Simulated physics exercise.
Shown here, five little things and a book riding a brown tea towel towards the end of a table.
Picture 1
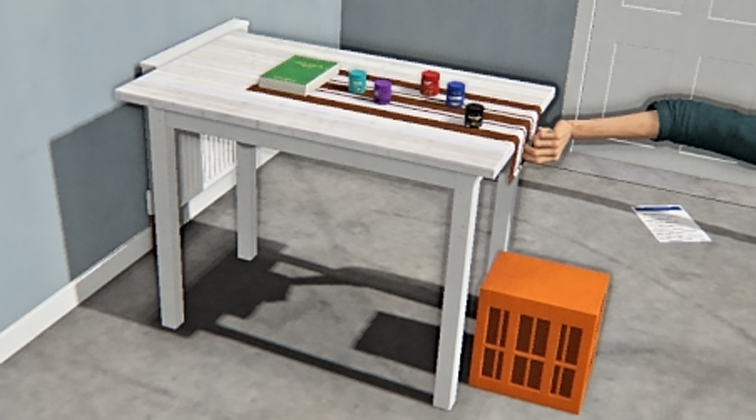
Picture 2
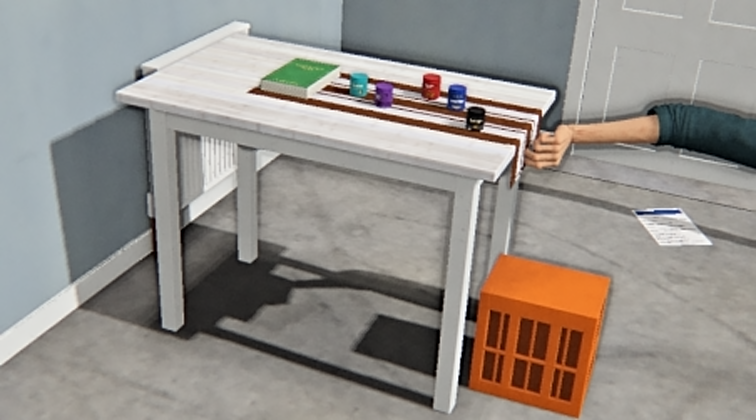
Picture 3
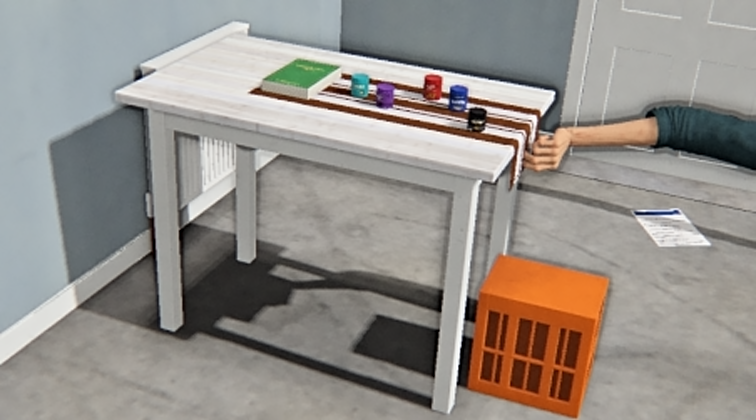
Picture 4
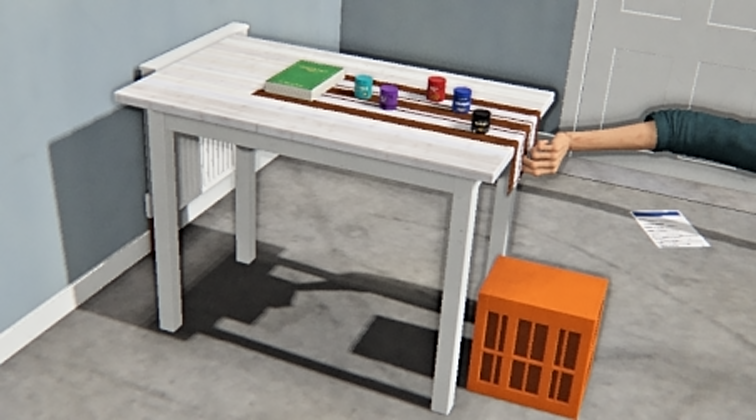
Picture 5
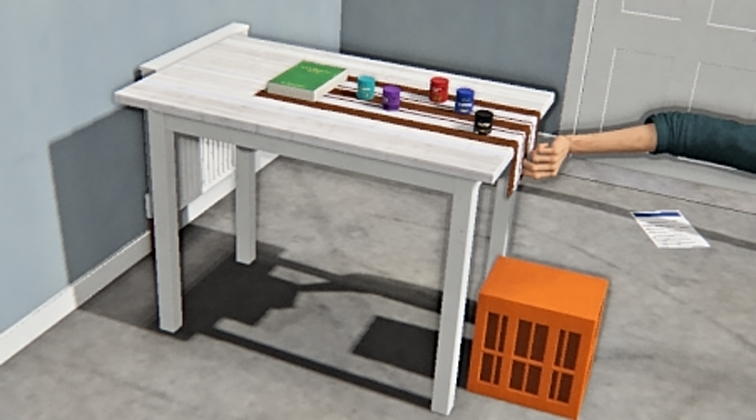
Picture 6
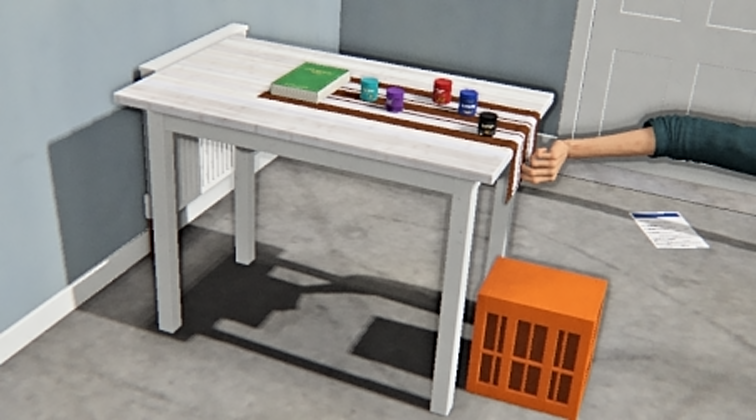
The video shows a hand at the right slowly pulling a striped brown cloth over the end of a white table, carrying five small colored pots and a green book slightly rightward, above an orange crate on the floor.
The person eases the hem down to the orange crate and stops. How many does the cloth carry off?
The count of fallen things is three.
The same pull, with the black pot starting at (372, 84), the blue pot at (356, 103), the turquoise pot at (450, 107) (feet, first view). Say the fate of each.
The black pot remains up, the blue pot remains up, the turquoise pot tumbles off.
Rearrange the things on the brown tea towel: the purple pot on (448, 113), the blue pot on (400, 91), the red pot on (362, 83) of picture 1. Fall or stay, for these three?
The purple pot comes down; the blue pot stays on; the red pot survives.
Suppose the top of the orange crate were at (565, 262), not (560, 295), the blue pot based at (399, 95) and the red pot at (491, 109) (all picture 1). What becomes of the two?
The blue pot remains up, the red pot comes down.
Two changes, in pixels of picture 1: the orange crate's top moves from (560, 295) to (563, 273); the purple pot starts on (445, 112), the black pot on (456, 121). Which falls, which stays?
The purple pot comes down, the black pot drops off.
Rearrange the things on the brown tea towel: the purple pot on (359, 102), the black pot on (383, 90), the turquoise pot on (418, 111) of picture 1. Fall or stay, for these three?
The purple pot remains up, the black pot holds on, the turquoise pot tumbles off.
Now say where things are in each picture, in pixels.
The first frame shows hem (508, 184); black pot (475, 106); blue pot (456, 84); red pot (431, 73); purple pot (383, 83); turquoise pot (358, 72); top of the crate (560, 295).
The second frame shows hem (510, 188); black pot (477, 109).
The third frame shows hem (509, 191); blue pot (459, 88).
The fourth frame shows hem (507, 196); red pot (437, 79); top of the crate (558, 300).
The fifth frame shows hem (507, 199); purple pot (392, 89).
The sixth frame shows hem (505, 204); black pot (489, 115); blue pot (469, 92); red pot (443, 81); purple pot (396, 90); turquoise pot (370, 80).
Early on, hem near (514, 251); black pot and blue pot gone.
Midway, hem on the crate; black pot, blue pot and red pot gone.
Finally, hem on the crate; black pot, blue pot and red pot gone. It carries off three.
